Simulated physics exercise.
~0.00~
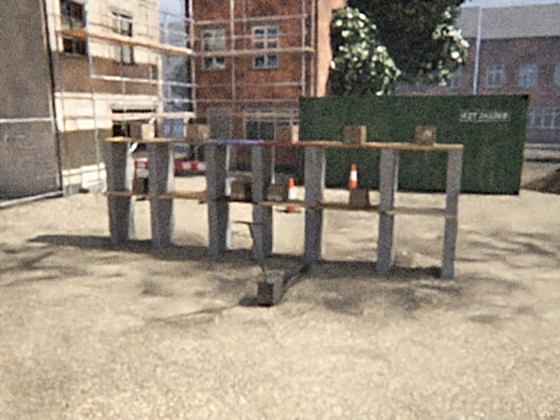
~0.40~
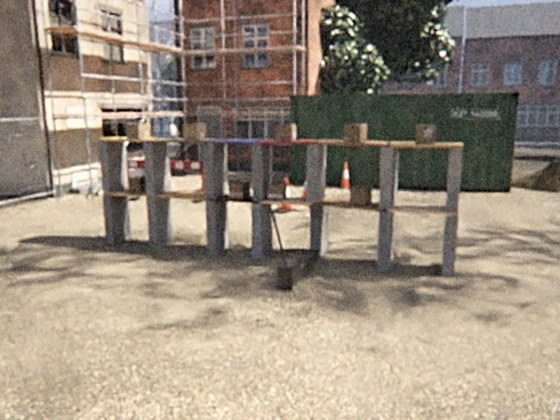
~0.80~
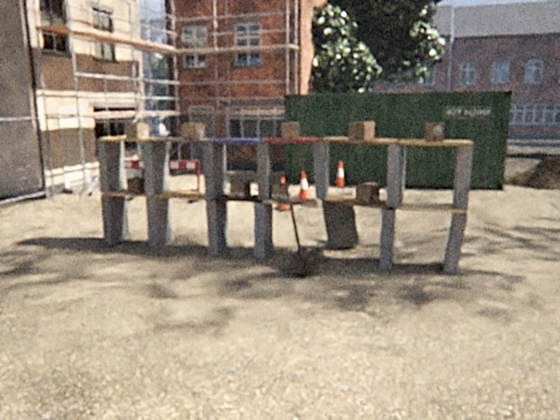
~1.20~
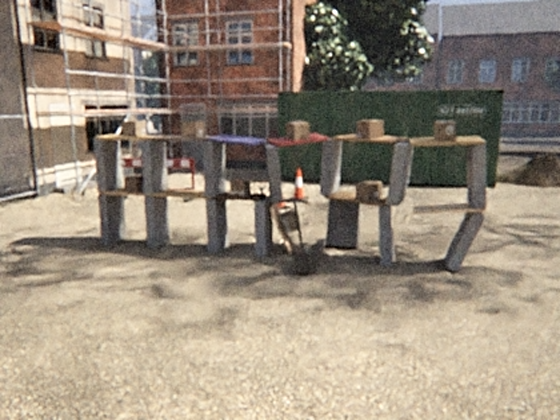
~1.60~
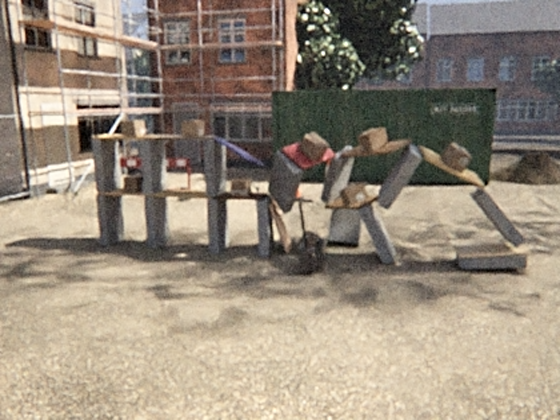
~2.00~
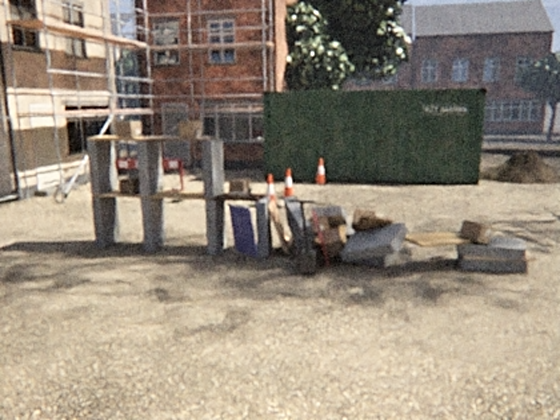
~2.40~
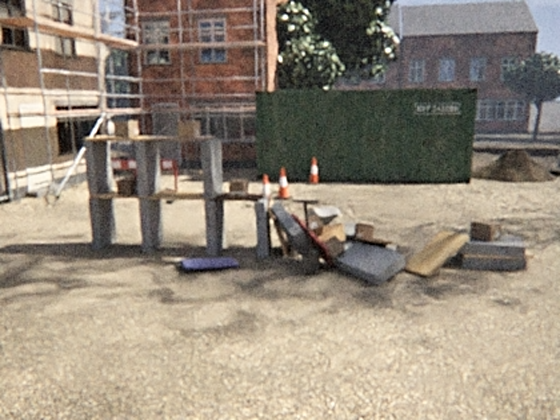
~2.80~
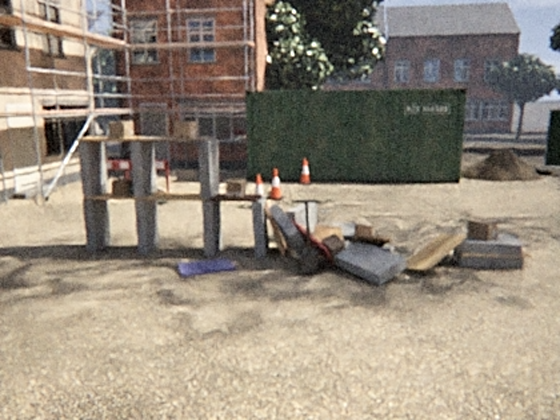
A long two-tier rack of grey blocks and boards stood in a sunny yard until a small dark jack slid into its base; the right side leaned and collapsed, leaving a heap of rubble beside the left part, still standing.
